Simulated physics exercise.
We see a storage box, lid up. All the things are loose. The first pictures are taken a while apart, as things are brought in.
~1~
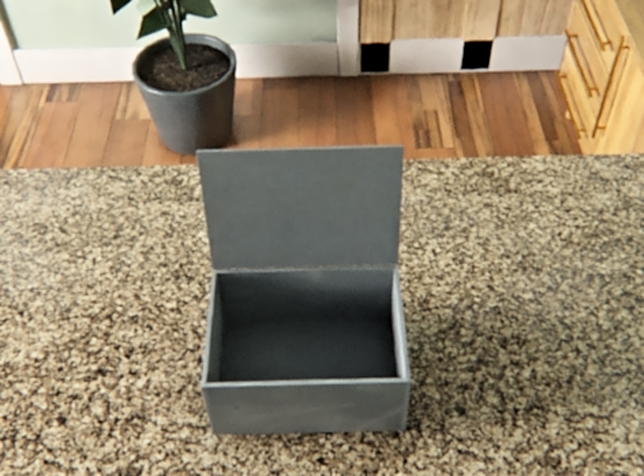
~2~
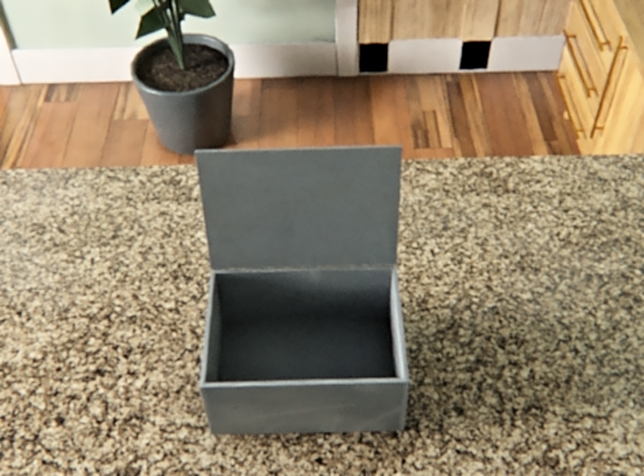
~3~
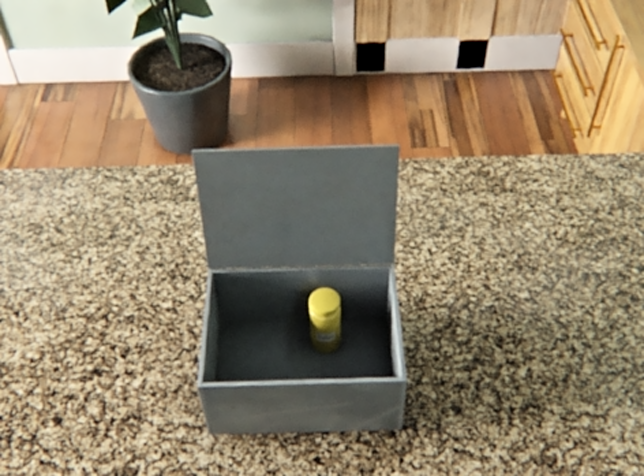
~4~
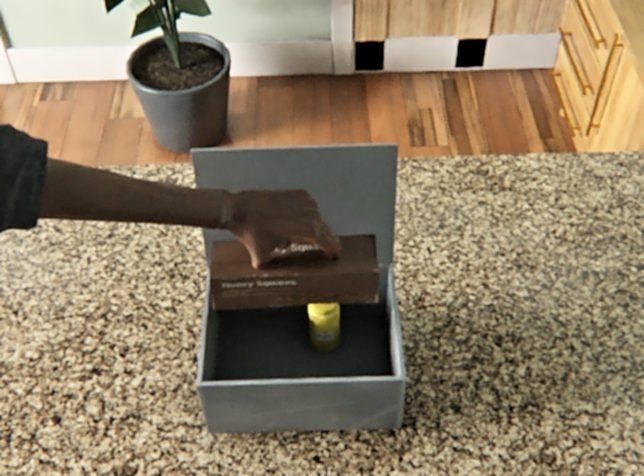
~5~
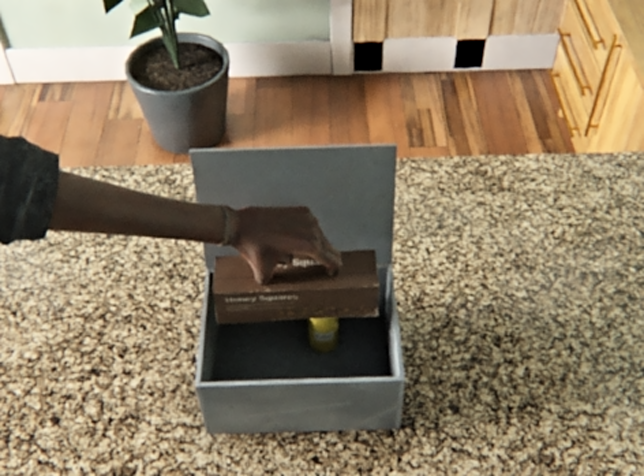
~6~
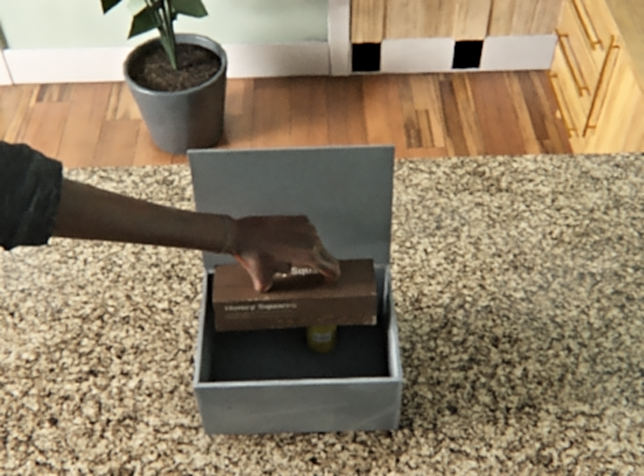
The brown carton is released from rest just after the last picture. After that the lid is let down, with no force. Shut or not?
In the end the lid sits on the rim.
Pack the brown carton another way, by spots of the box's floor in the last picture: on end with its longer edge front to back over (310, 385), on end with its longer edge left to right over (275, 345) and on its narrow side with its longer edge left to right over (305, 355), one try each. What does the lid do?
First try: It will not close; second try: It will not close; third try: It closes.
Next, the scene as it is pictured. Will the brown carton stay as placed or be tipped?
The brown carton tips.
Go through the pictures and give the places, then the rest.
In the first picture, the last thing is not in view yet.
In the second picture, the last thing is not in view yet.
In the third picture, the last thing is not in view yet; yellow shaker (325, 321).
The fourth picture shows coming down; brown carton (295, 271); yellow shaker (325, 320).
The fifth picture shows coming down; brown carton (297, 286); yellow shaker (323, 320).
The sixth picture shows in place under the hand; brown carton (295, 294).
Then, 1.10 s on from there, lid starting down; brown carton on its side near (303, 367).
Then, 1.90 s on from there, lid 37° above the rim; brown carton on its side near (303, 367).
In the end, lid shut; toppled in the box, brown carton; yellow shaker unmoved. At the end, from the last picture's camera, brown carton near (303, 367).
